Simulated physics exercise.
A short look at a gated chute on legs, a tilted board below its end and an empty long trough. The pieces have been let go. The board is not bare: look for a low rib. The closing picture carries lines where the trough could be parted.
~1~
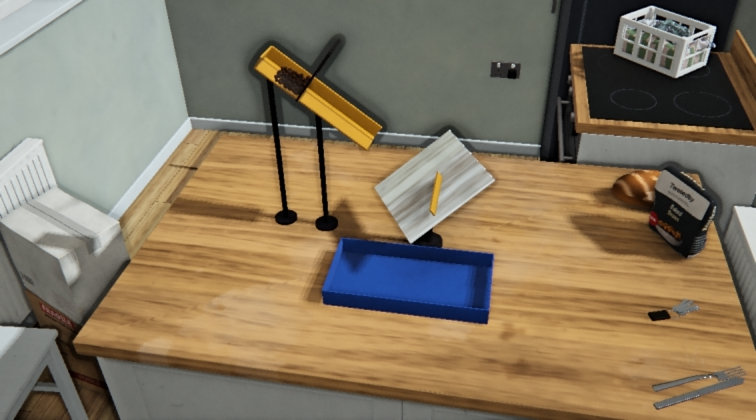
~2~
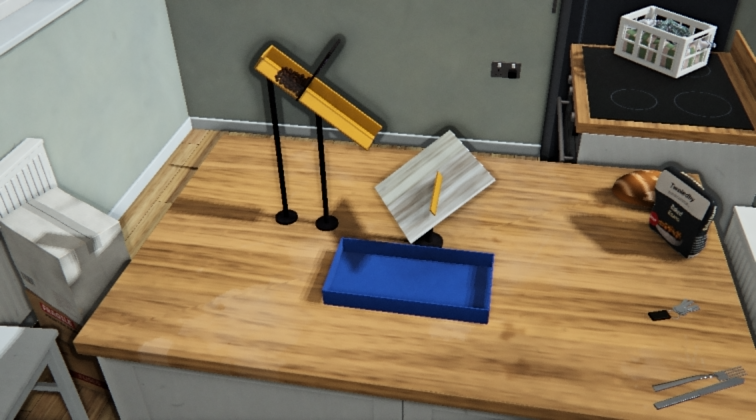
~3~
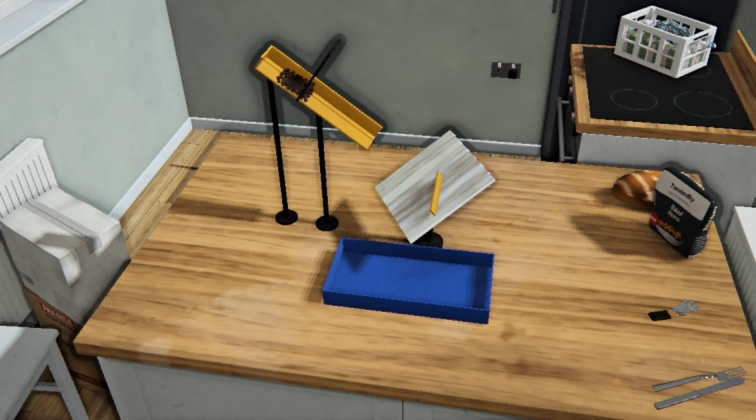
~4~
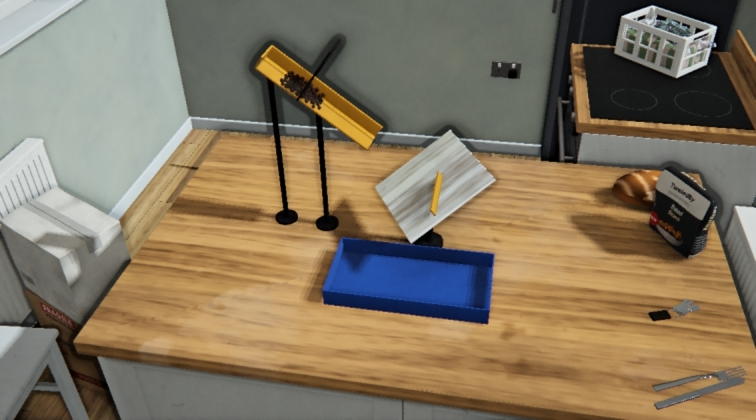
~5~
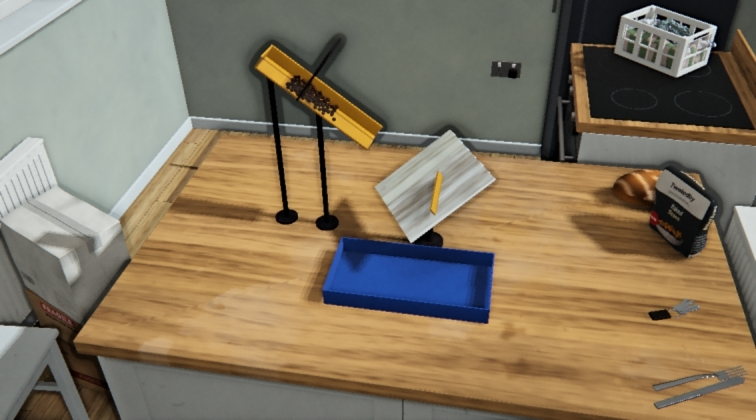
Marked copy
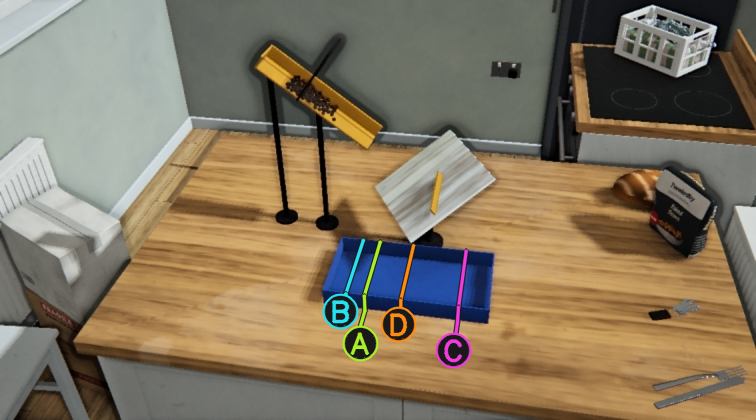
Small dark berries spread from behind a thin black gate and slide partway down a sloping yellow chute on black legs, while the tilted grey board with its low yellow rib and the empty blue trough stay still.
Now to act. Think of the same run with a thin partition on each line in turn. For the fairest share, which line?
Best: A.
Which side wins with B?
Right.
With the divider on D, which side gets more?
The left side.
On the marked copy, line A crosses the front rim at (364, 295); line B crosses the front rim at (346, 292); line C crosses the front rim at (458, 306); line D crosses the front rim at (400, 299).
With A, of what is caught, close to a third on the left of the divider, close to two thirds on the right.
With B, of what is caught, only a few on the left of the divider, all but a few on the right.
With C, of what is caught, the whole lot on the left of the divider, none at all on the right.
With D, of what is caught, all but a few on the left of the divider, only a few on the right.
